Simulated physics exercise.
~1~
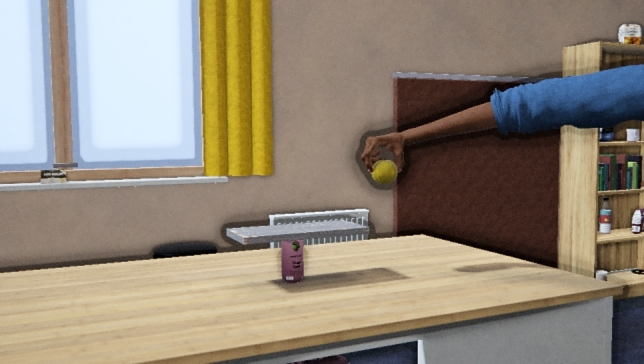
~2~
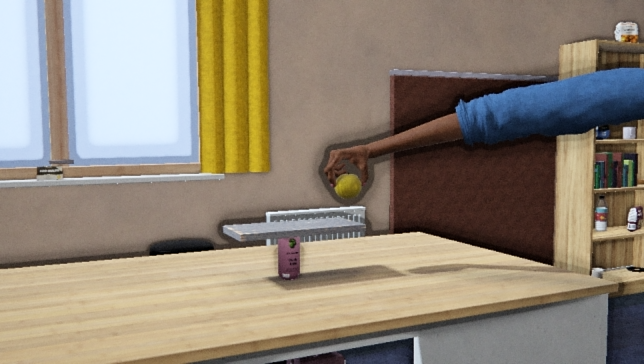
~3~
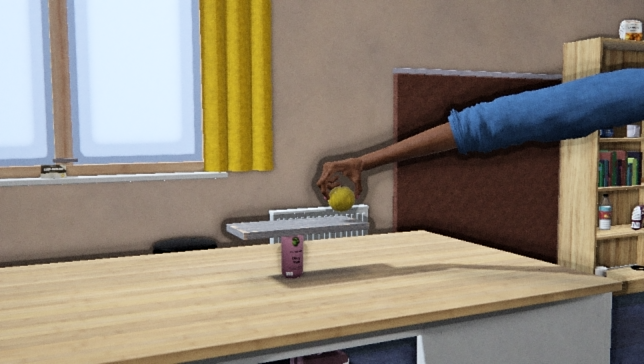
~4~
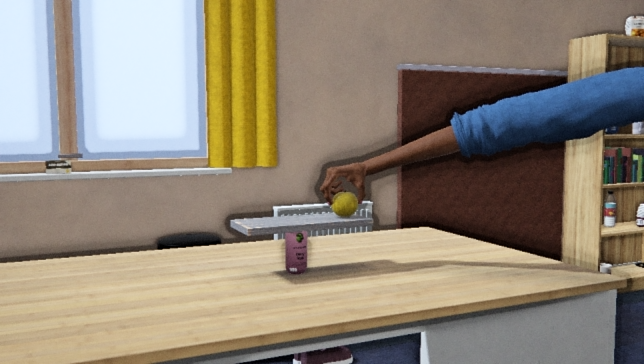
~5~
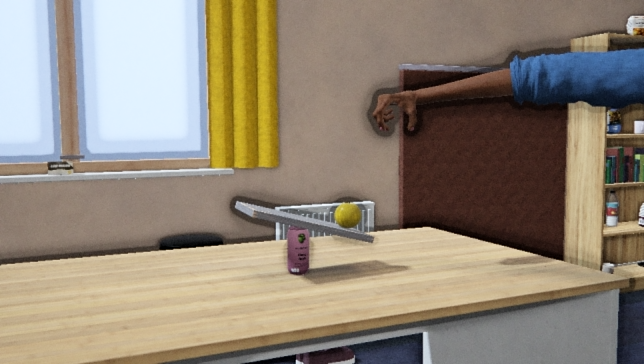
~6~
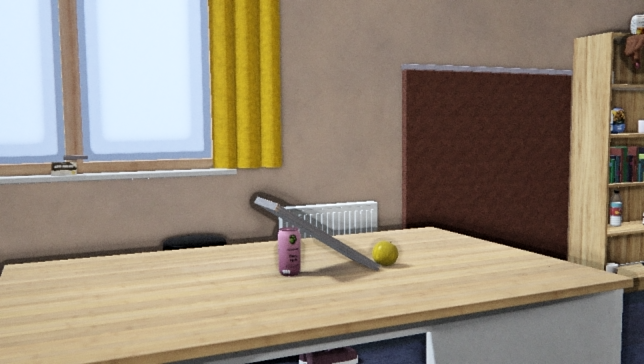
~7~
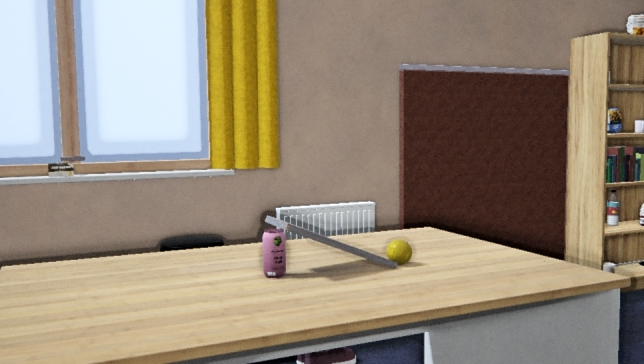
A hand in a blue sleeve reaches in from the right, holding a yellow apple above a grey board balanced on an upright pink can. The can stands on a pale wooden table, seen from across the room by a slightly swaying camera, with a window and yellow curtain at left and shelves at right. The hand lowers the apple onto the board's right end, lets go and draws back. The board tips down to the right, and the apple rolls off onto the table. The can shifts left, still upright, with the board leaning against it beside the apple.
